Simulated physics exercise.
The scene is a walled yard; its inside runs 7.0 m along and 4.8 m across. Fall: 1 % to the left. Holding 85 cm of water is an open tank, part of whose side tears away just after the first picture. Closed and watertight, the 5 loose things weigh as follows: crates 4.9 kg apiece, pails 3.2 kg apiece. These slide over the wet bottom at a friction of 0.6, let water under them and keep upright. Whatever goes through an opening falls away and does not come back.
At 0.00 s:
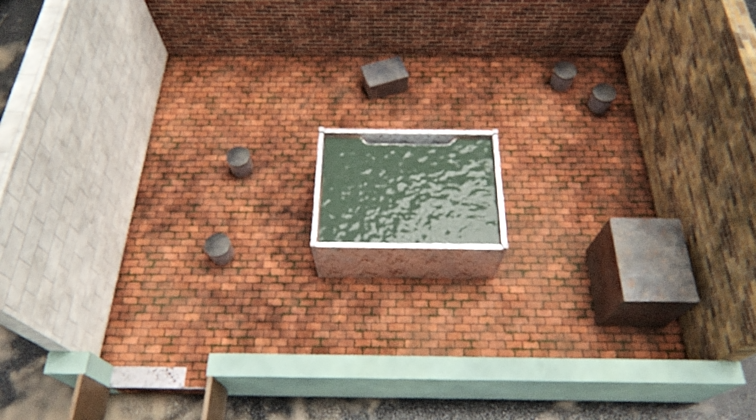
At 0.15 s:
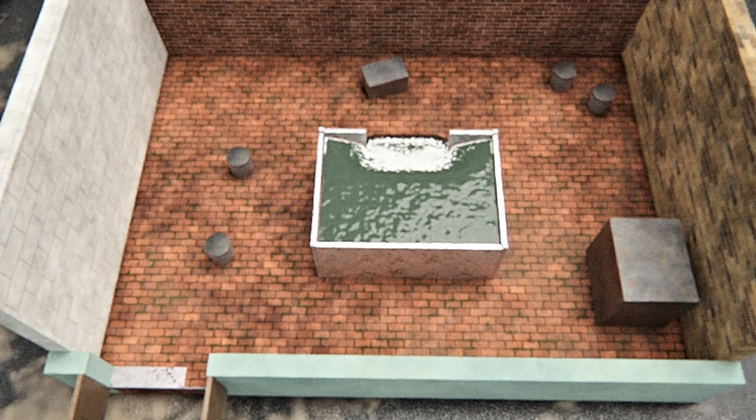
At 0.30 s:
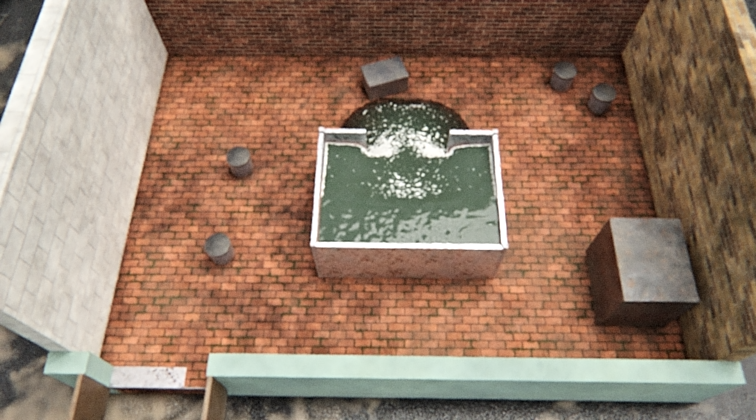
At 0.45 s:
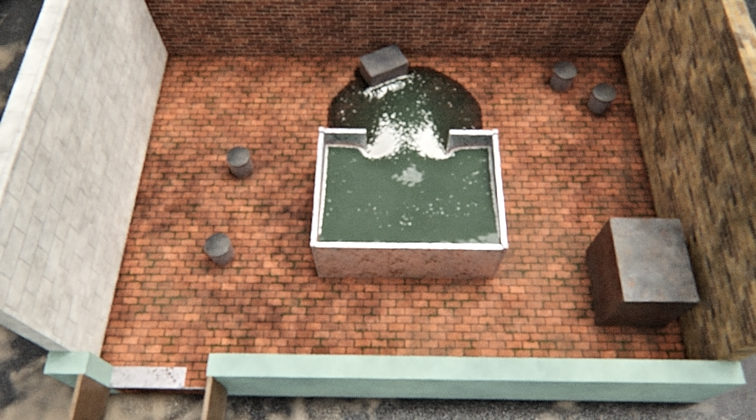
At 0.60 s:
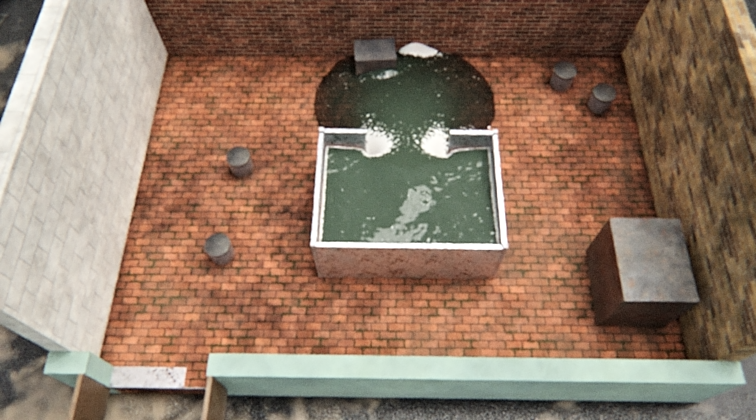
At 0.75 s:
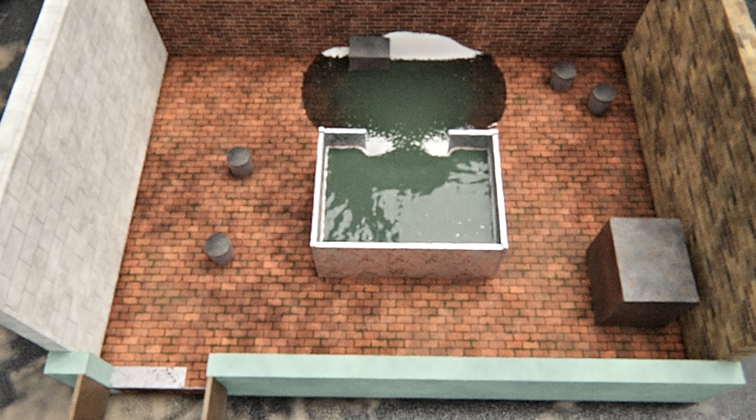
A walled yard's open tank breaks along its far side, and green water pours out, shifting a dark crate backward.
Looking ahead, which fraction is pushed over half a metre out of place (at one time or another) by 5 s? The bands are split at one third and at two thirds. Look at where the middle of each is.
A large share, two thirds or beyond.
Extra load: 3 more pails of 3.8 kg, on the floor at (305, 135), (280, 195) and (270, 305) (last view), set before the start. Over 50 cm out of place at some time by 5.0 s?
Note, in sequence: Under threshold; under threshold; under threshold.
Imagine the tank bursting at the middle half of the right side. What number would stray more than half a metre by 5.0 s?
So the tally would be 3.
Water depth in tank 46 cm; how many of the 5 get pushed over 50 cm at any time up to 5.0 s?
The count would be 3.
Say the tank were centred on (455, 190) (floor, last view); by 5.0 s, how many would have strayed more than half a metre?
Count: 5.
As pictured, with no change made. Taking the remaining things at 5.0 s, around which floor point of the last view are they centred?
Roughly at (345, 249).
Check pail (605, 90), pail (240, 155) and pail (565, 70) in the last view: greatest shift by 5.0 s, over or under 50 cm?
Well, in that order it's topping it, not reaching it, topping it.
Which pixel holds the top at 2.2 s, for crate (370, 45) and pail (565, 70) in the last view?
Estimated pixels: (282, 44) and (600, 104).
After 1.1 s 1 of 5 are over 50 cm from their spots; 1 afloat.
After 2.2 s 2 of 5 are over 50 cm from their spots; 3 afloat.
After 3.5 s 3 of 5 are over 50 cm from their spots; 3 afloat.
After 5.0 s 4 of 5 are over 50 cm from their spots, and 4 have been at some point; 2 afloat.
